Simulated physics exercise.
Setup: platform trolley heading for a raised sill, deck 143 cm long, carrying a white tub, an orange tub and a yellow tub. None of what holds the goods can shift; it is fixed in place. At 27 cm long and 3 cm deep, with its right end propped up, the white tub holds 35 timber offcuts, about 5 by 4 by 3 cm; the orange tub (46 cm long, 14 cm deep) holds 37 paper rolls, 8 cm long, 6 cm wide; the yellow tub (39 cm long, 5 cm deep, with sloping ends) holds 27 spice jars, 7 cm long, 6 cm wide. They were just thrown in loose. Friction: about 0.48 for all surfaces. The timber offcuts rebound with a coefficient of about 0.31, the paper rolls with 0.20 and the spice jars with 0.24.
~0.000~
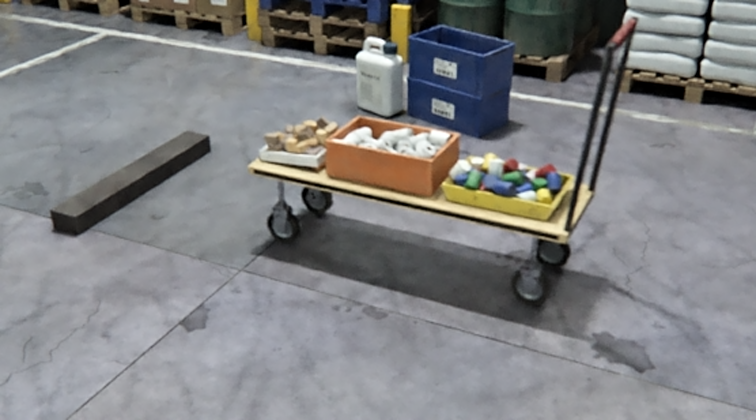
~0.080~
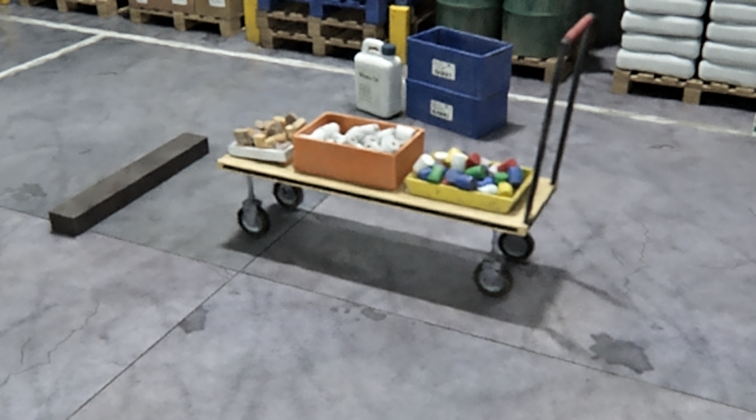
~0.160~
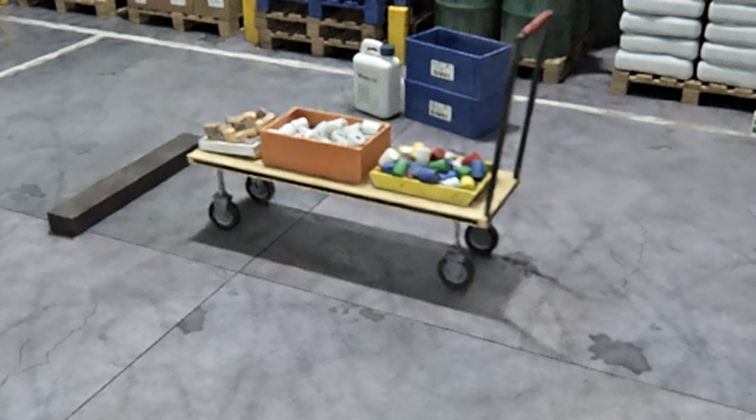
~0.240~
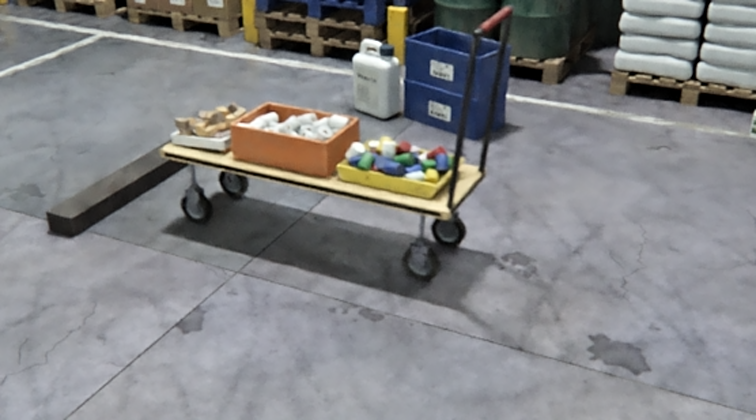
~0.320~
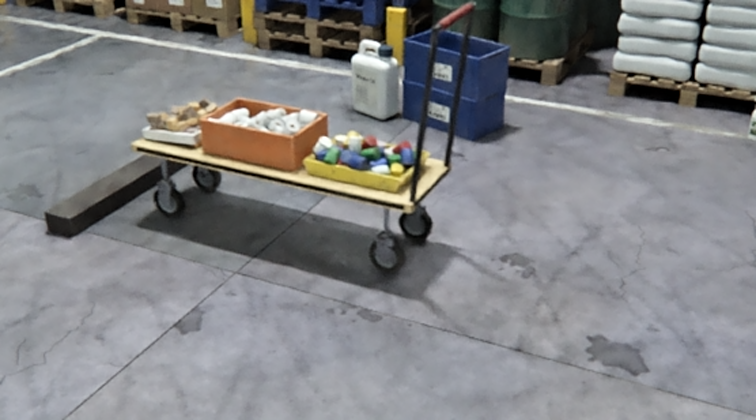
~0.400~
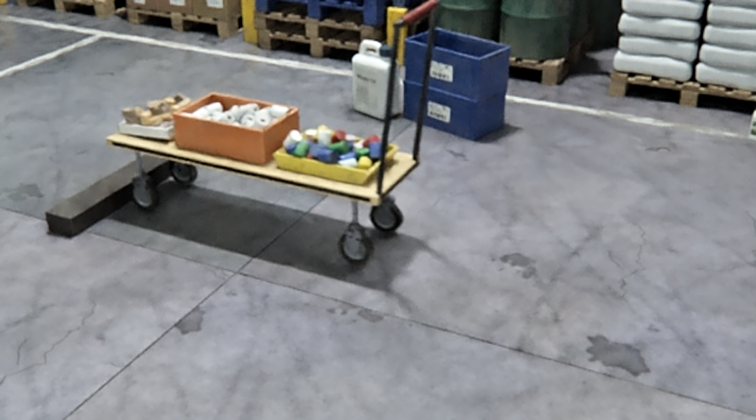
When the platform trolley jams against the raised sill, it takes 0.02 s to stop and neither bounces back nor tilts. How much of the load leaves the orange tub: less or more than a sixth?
My guess is the losses will never reach a sixth of the load.
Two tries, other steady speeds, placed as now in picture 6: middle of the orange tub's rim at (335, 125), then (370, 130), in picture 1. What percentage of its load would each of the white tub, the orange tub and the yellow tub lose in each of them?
White tub 20 and 40, orange tub 0 and 0, yellow tub 0 and 10 per cent.
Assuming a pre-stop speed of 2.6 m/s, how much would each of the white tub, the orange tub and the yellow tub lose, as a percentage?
White tub 40 %, orange tub 10 %, yellow tub 30 %.
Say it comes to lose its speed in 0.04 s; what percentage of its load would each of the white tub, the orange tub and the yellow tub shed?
With that change, white tub 30 per cent, orange tub 0 per cent, yellow tub 10 per cent.
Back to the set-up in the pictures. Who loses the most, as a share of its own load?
That would be the white tub.
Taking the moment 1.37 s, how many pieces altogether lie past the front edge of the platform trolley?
Some 12 pieces.
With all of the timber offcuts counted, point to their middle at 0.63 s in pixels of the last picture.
I'd say near (136, 115).
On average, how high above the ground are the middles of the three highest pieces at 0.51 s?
Their middles sit some 56 cm up.
After 0.41 s, the wheels strike.
After 0.51 s, 5 of 35 out of the white tub, 0 of 37 out of the orange tub and 1 of 27 out of the yellow tub.
After 0.63 s, 11 of 35 out of the white tub, 0 of 37 out of the orange tub and 3 of 27 out of the yellow tub.
After 0.86 s, 13 of 35 out of the white tub, 0 of 37 out of the orange tub and 4 of 27 out of the yellow tub.
When it is over (at 1.37 s), 13 of 35 out of the white tub, 0 of 37 out of the orange tub and 6 of 27 out of the yellow tub. Asked share, 0 of 37, 0 per cent.
